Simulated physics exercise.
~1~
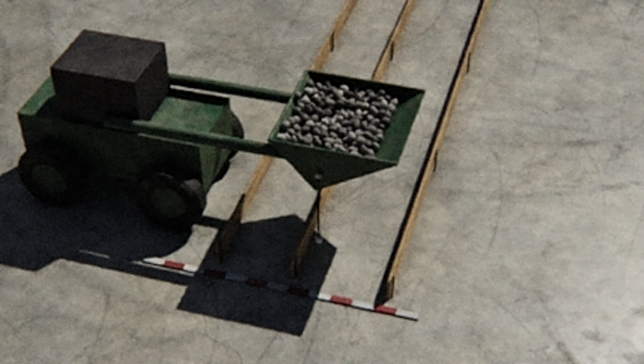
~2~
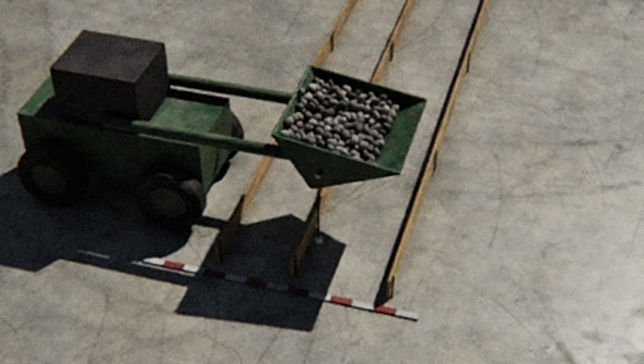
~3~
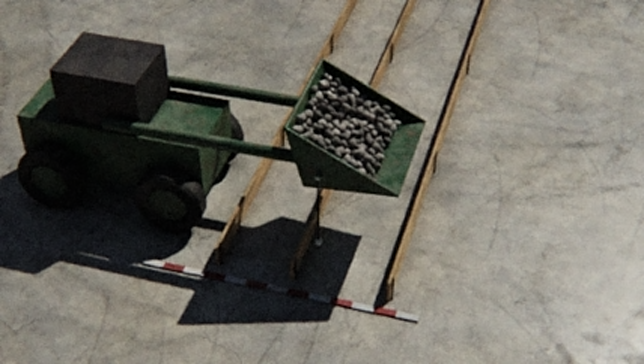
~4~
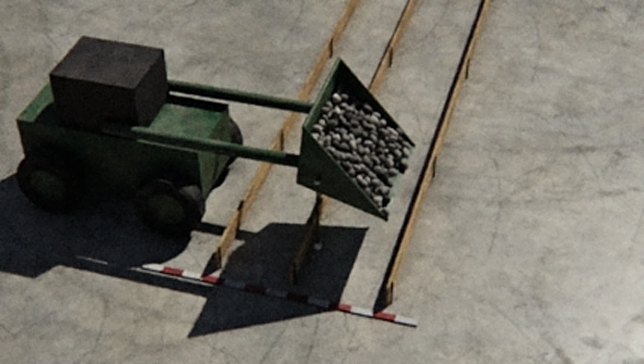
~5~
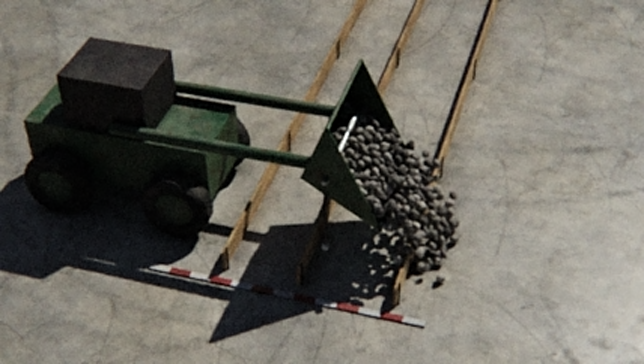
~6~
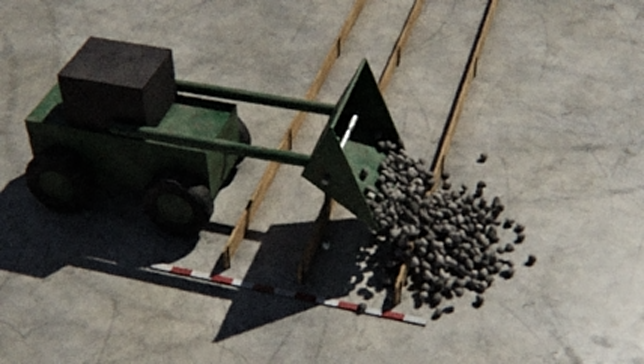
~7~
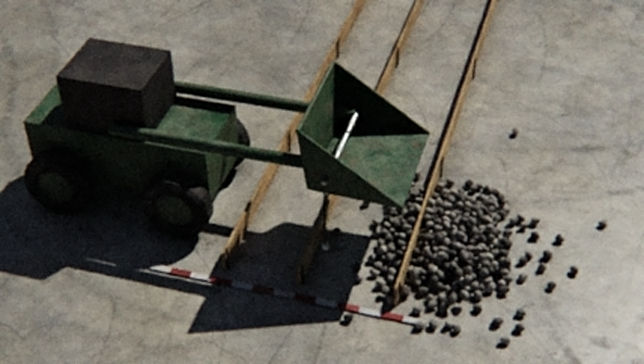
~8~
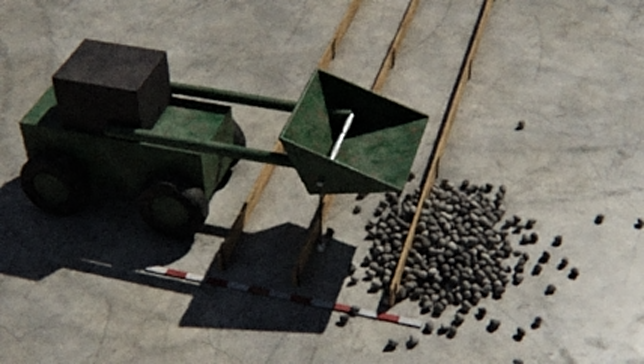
We see a small green loader holding a bucket of grey stones above upright wooden planks; the bucket tips down to the right, the stones pour out and spread around the rightmost plank, and the emptied bucket tilts back up, leaving a scattered heap on the floor.
